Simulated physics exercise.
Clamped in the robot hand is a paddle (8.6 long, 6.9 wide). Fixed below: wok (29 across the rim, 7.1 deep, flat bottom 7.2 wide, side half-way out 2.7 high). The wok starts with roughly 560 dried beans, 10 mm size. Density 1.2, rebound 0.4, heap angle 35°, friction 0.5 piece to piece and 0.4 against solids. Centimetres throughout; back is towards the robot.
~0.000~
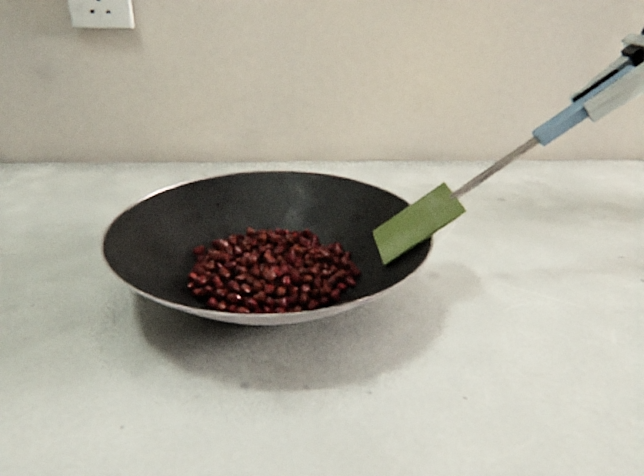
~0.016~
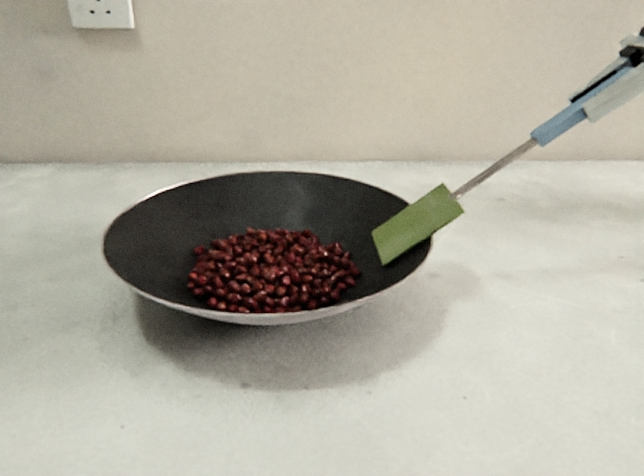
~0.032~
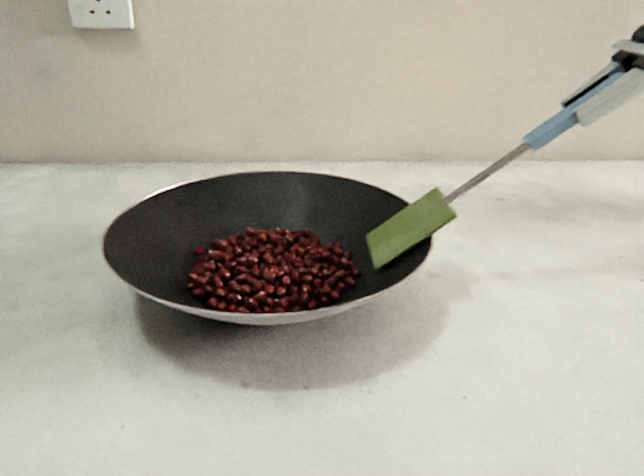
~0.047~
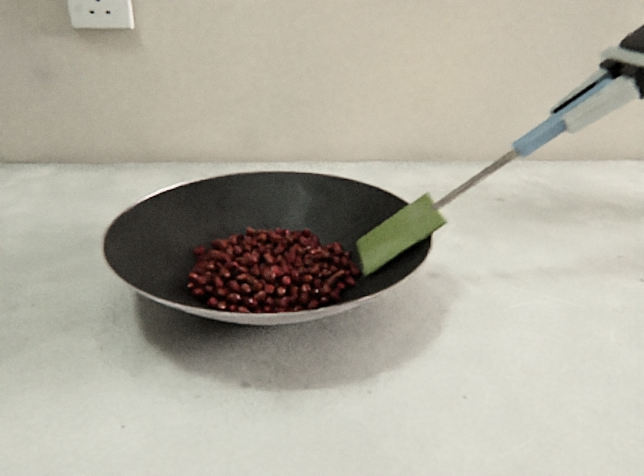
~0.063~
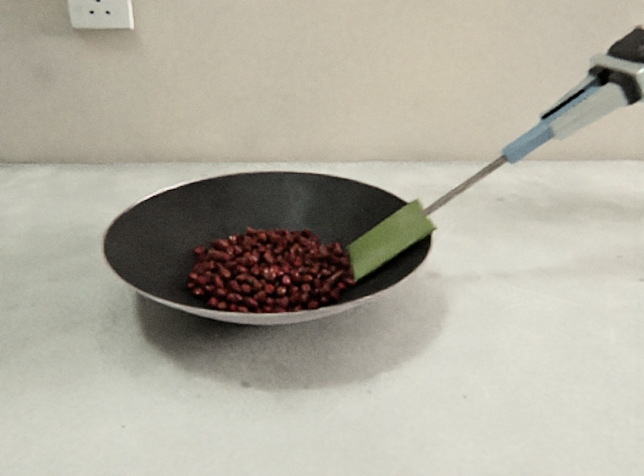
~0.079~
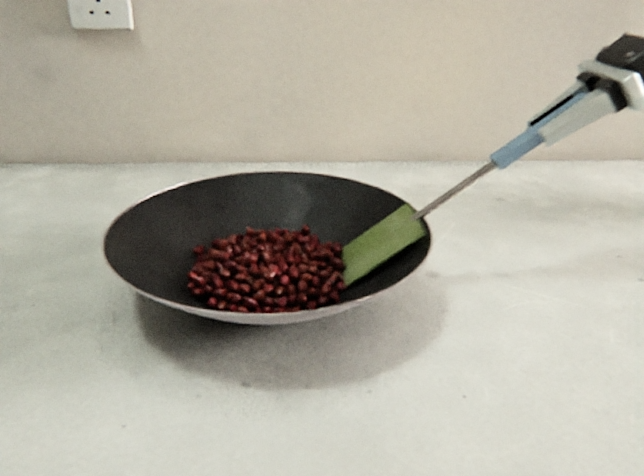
A dark wok with a pale rim sits on a light grey surface before a beige wall with a white socket at upper left, seen from slightly above by a still camera. Glossy dark-red beans lie heaped in it, and a robot hand at right grips a green paddle. The paddle slides slowly left and down to the heap's right edge, nudging beans slightly.
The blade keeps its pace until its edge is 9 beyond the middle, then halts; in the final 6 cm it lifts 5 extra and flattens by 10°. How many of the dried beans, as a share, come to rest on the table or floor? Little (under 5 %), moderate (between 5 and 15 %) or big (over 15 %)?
Share on the table or floor: Moderate (between 5 and 15 %).
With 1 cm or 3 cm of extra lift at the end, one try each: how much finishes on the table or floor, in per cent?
About 10 and 10 per cent.
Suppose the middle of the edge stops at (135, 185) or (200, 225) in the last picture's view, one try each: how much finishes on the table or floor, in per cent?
About 30 and 0 per cent.
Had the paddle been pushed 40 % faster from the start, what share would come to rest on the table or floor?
Then about 25 per cent.
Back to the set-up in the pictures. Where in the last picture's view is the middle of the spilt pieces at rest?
Around (24, 292).
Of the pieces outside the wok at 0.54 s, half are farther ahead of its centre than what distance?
About 20 cm.
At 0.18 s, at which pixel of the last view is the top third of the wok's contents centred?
Near (209, 256).
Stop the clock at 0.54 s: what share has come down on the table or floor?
Roughly 2 per cent.
By 0.18 s, sloping 38°, highest piece 7 above the table; 555 in the wok.
By 0.28 s, sloping 35°, highest piece 8 above the table; 553 in the wok, 2 on the blade or in flight.
By 0.54 s, sloping 28°, highest piece 8 above the table; 497 in the wok, 14 on the table or floor, 44 on the blade or in flight.
By 1.59 s, sloping 28°, highest piece 8 above the table; 497 in the wok, 58 on the table or floor.
Final count, 497 in the wok, 58 on the table or floor. That is 10 % on the table or floor.
